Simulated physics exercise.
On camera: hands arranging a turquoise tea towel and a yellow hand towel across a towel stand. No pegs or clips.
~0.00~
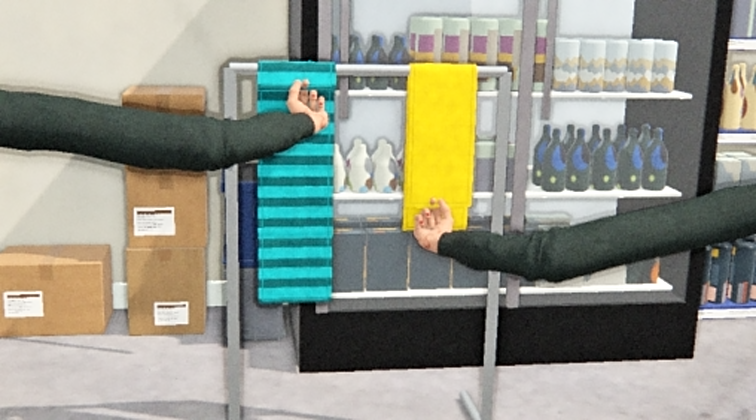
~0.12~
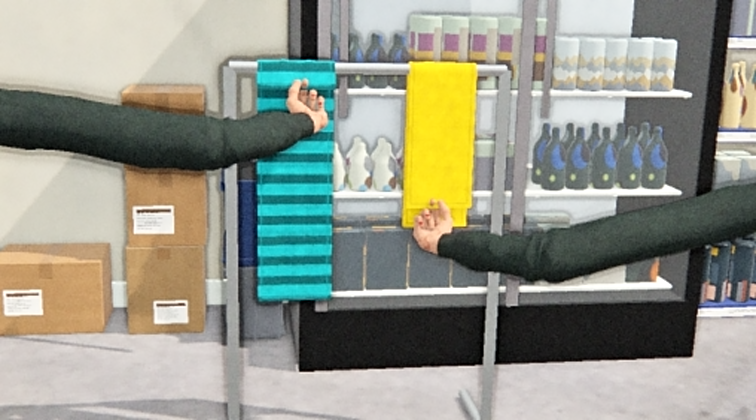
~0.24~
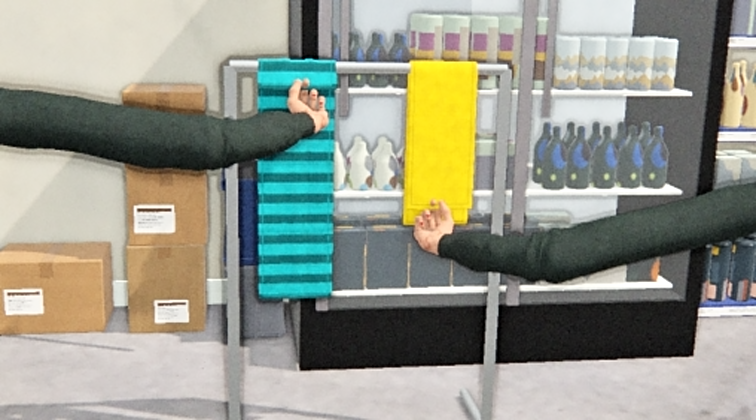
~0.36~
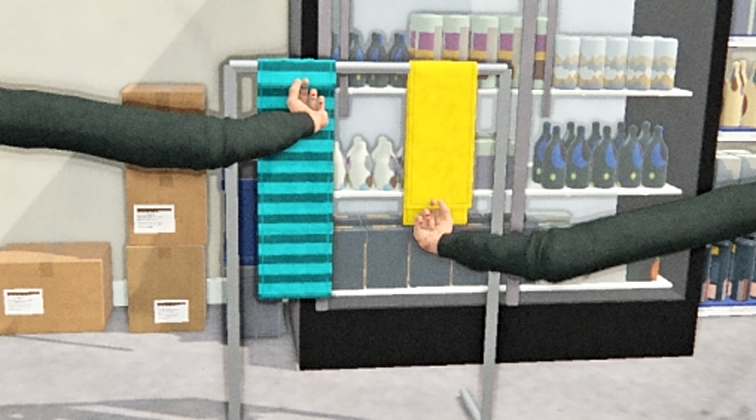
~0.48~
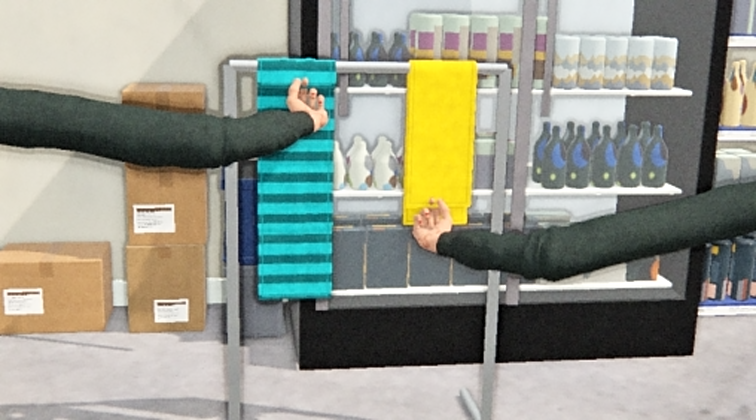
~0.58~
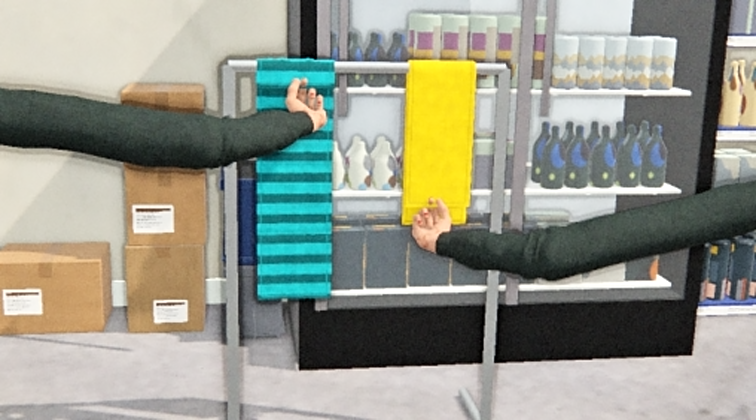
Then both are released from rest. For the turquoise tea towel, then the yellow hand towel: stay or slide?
The turquoise tea towel slides off; the yellow hand towel hangs there.
By 0.88 s, tea towel clear of the rail and dropping near (295, 241); hand towel unmoved.
By 1.12 s, tea towel clear of the rail and dropping; hand towel unmoved.
By 1.44 s, tea towel in a heap on the floor; hand towel unmoved.
When it is over, tea towel in a heap on the floor; hand towel unmoved. The turquoise tea towel slips to the floor and the yellow hand towel keeps its place.
